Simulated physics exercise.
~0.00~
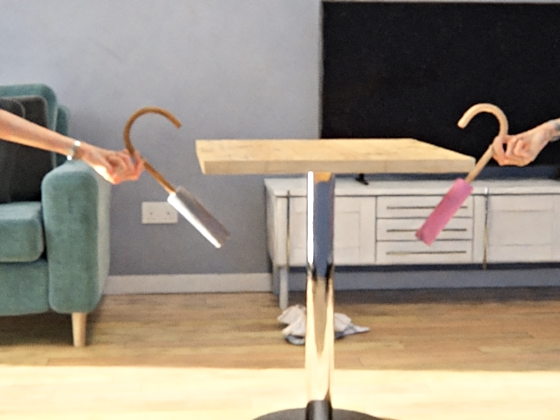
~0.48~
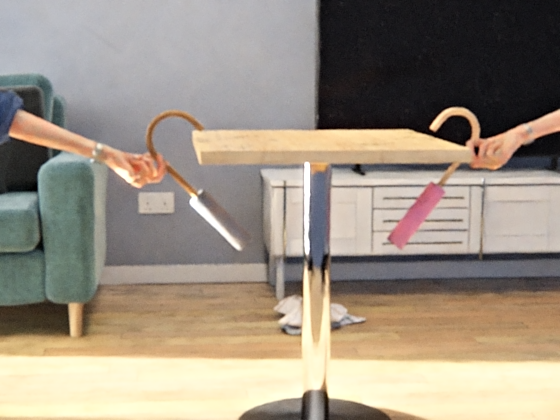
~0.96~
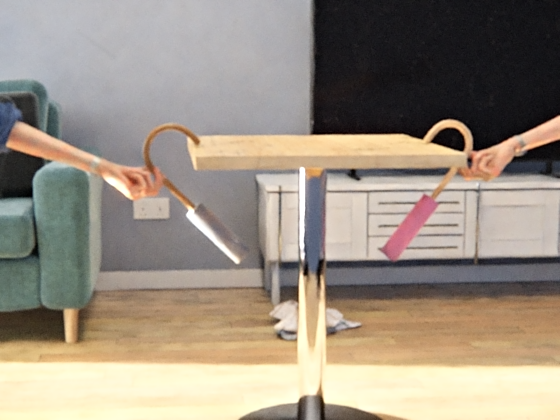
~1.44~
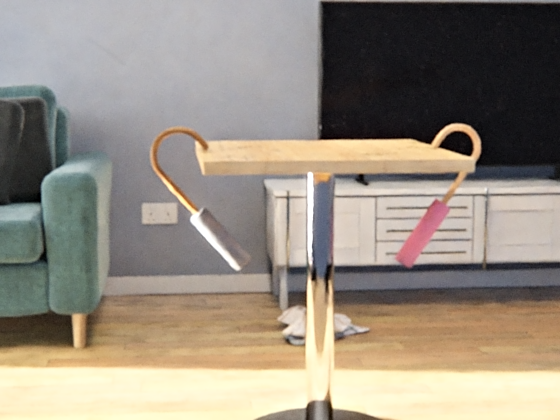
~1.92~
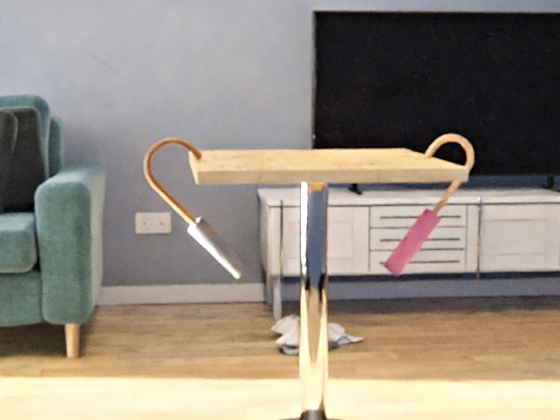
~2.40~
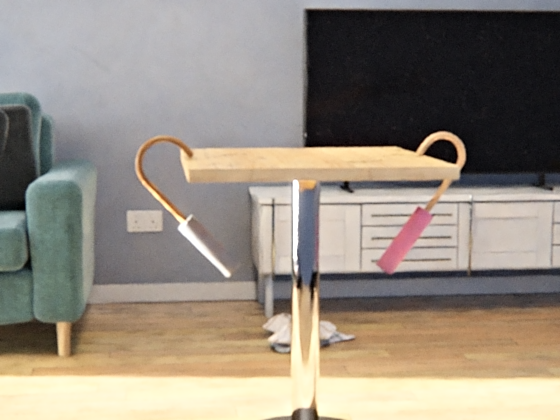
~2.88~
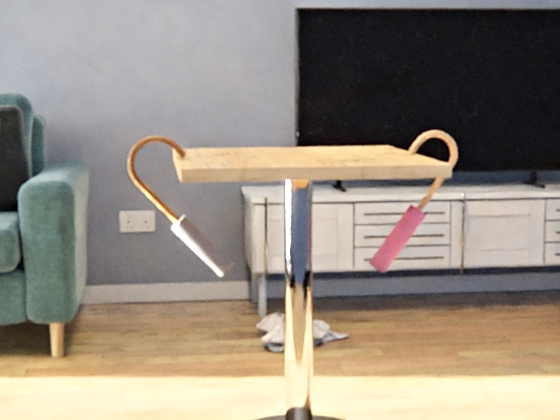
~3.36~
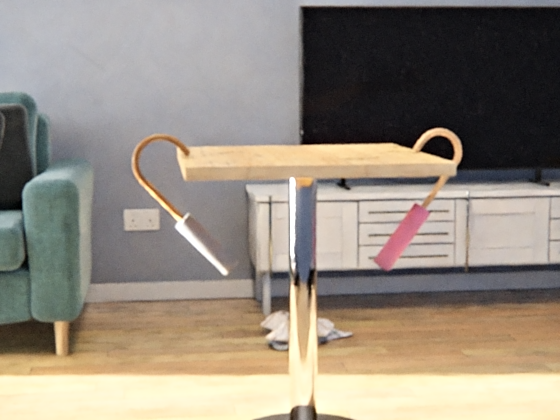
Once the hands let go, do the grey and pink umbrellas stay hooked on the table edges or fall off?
Both umbrellas stay hooked. The grey one hangs from the left edge of the table and the pink one from the right.
Living room, two hands hooking grey and pink umbrellas by curved handles onto opposite table edges, letting go, both staying hung.
